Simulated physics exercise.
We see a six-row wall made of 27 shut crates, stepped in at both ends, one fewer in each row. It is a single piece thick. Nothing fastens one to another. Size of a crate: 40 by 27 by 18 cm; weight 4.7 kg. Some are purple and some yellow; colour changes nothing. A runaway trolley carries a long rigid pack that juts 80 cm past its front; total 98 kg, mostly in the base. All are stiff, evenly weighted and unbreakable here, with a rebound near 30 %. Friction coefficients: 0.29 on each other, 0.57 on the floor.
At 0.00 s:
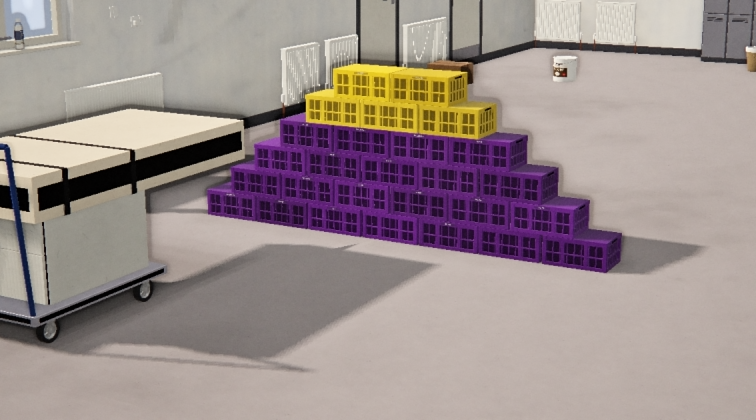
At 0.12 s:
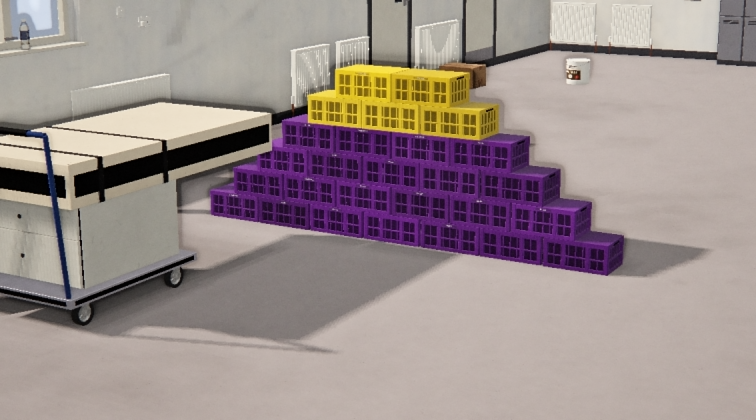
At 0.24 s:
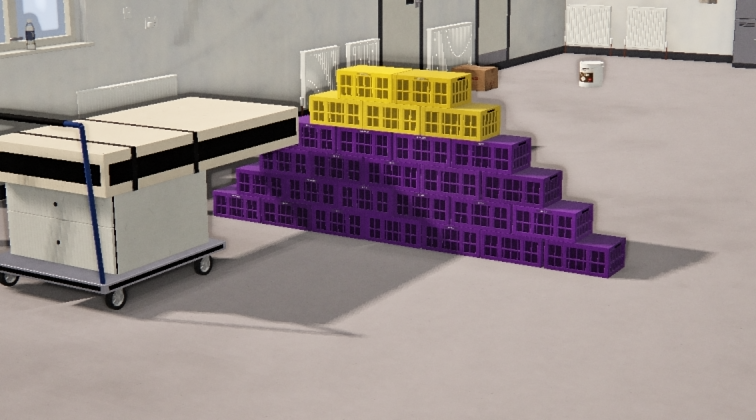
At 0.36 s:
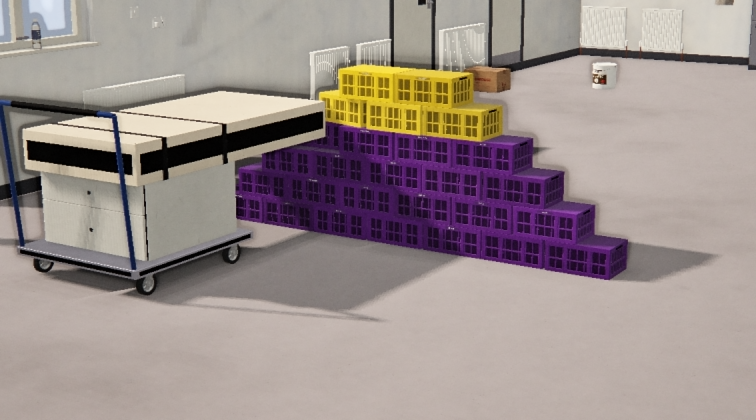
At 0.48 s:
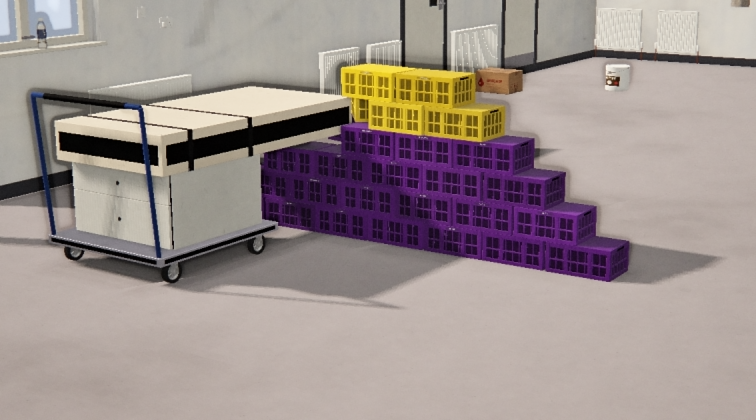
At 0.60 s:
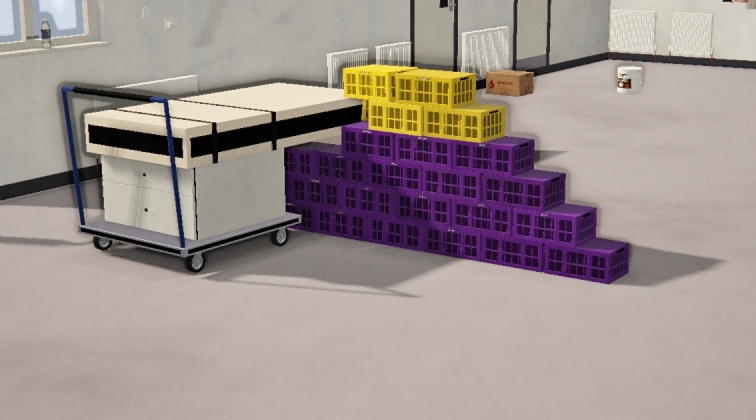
At first, a trolley carrying a white cabinet and a long, strapped cream slab stands left of a stepped wall of purple crates topped with yellow ones. It rolls rightward until the slab's overhanging end meets the wall's upper left side, then pushes farther in, and the yellow crates shift slightly.
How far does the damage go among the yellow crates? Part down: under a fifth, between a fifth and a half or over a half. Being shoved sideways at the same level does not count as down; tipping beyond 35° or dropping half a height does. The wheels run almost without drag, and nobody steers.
Ending down: Between a fifth and a half.
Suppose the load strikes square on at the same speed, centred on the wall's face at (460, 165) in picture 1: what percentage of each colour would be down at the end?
In that case purple 30, yellow 60 per cent.
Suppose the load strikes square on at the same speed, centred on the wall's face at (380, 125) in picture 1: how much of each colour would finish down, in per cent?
Then purple 10, yellow 60 per cent.
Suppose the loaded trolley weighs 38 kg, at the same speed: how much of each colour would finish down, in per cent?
Then purple 0, yellow 40 per cent.
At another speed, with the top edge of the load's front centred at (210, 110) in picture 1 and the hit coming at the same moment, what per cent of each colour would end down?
Then purple 0, yellow 40 per cent.
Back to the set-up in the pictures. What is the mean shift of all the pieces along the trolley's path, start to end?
Some 25 cm on average.
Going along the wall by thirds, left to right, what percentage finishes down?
In per cent: Left 30, middle 10, right 0.
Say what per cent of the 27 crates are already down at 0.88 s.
By then 10 per cent.
Around 0.88 s, load 1.04 m past the wall's line, still rolling; 2 of the 5 yellow crates down (3 of 27 in all colours); top yellow crate tipped 47°, 55 mm lower.
Around 1.56 s, load 1.41 m past the wall's line, still rolling; 2 of the 5 yellow crates down (3 of 27 in all colours); top yellow crate tipped 36°, 7 cm lower.
Finally (4.0 s), load 1.24 m past the wall's line, still rolling; 2 of the 5 yellow crates down (4 of 27 in all colours); top yellow crate on its side; top purple crate unmoved. That is 40 per cent. Seen by the last camera, middles, top yellow crate near (307, 200), top purple crate near (434, 147).
